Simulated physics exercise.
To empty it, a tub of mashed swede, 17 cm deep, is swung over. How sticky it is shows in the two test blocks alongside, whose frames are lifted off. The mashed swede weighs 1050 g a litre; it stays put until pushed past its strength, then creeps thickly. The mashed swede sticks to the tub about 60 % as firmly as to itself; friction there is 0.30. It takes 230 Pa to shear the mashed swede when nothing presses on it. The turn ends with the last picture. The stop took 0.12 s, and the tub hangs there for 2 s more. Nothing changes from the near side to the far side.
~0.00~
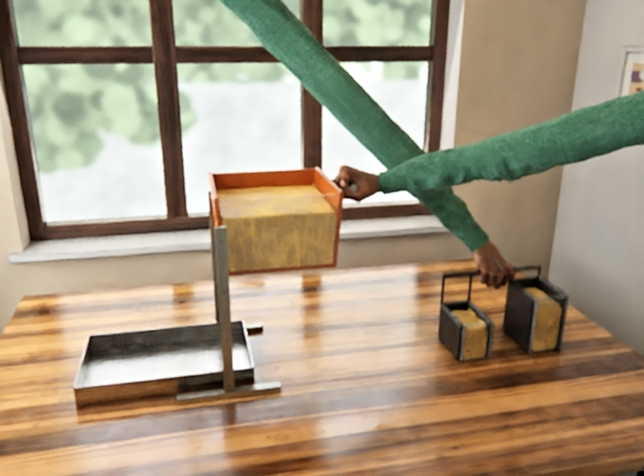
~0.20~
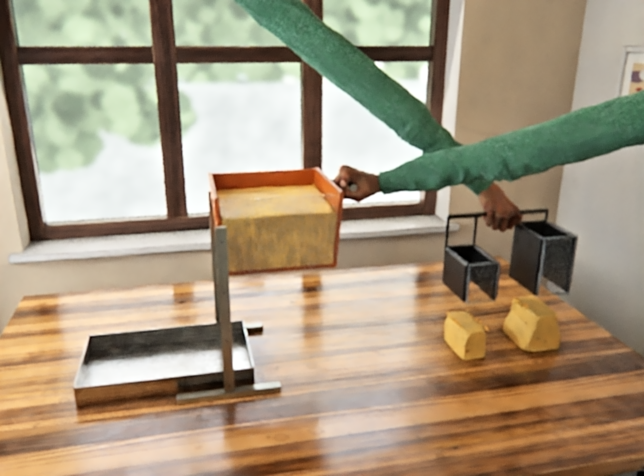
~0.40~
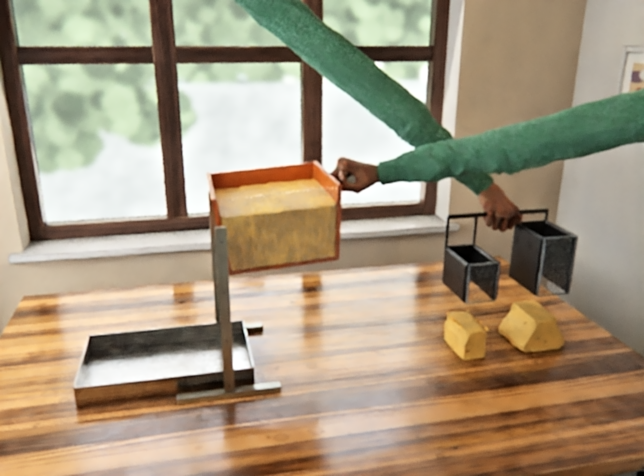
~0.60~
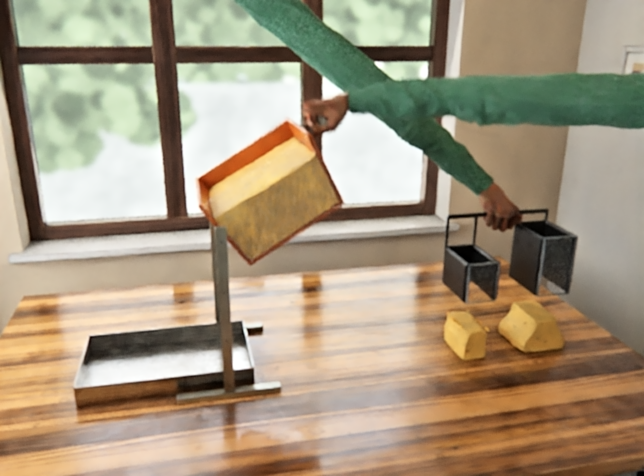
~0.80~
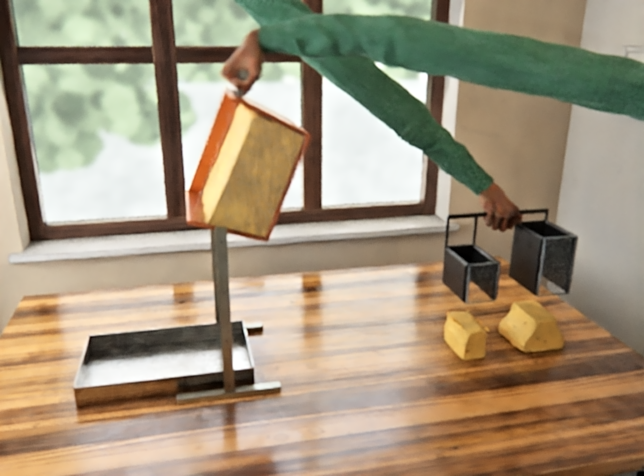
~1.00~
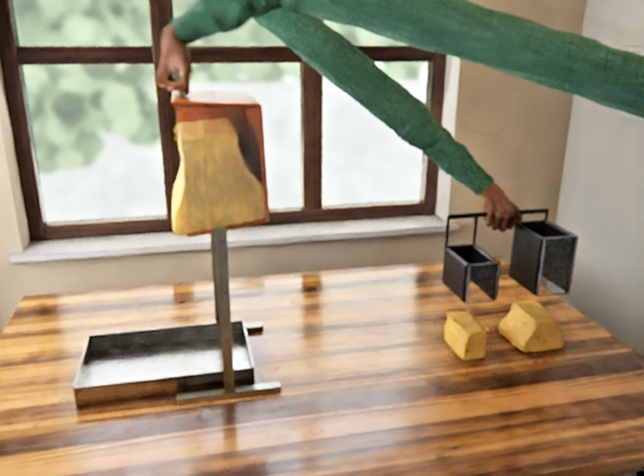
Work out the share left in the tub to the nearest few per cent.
Close to 26 per cent.
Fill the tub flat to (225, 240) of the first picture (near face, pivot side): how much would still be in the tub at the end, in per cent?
It would be near 45 %.
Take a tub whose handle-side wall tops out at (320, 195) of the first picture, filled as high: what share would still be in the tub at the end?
Then about 35 %.
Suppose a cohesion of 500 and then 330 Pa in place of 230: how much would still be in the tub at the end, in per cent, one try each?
In turn about 35 %, 30 %.
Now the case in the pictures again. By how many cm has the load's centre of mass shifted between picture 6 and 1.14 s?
About 10 cm.
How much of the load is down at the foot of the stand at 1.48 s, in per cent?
About 65 %.
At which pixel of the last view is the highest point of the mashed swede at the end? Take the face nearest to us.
Near (226, 200).
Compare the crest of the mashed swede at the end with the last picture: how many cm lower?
About 14 cm.
After 1.14 s, the tub is at 92 degrees and holds 49 %.
After 1.31 s, the tub is at 92 degrees and holds 30 %.
After 1.48 s, the tub is at 92 degrees and holds 27 %.
After 1.65 s, the tub is at 92 degrees and holds 26 %.
After 3.00 s, at the end, the tub is at 92 degrees and holds 26 %.
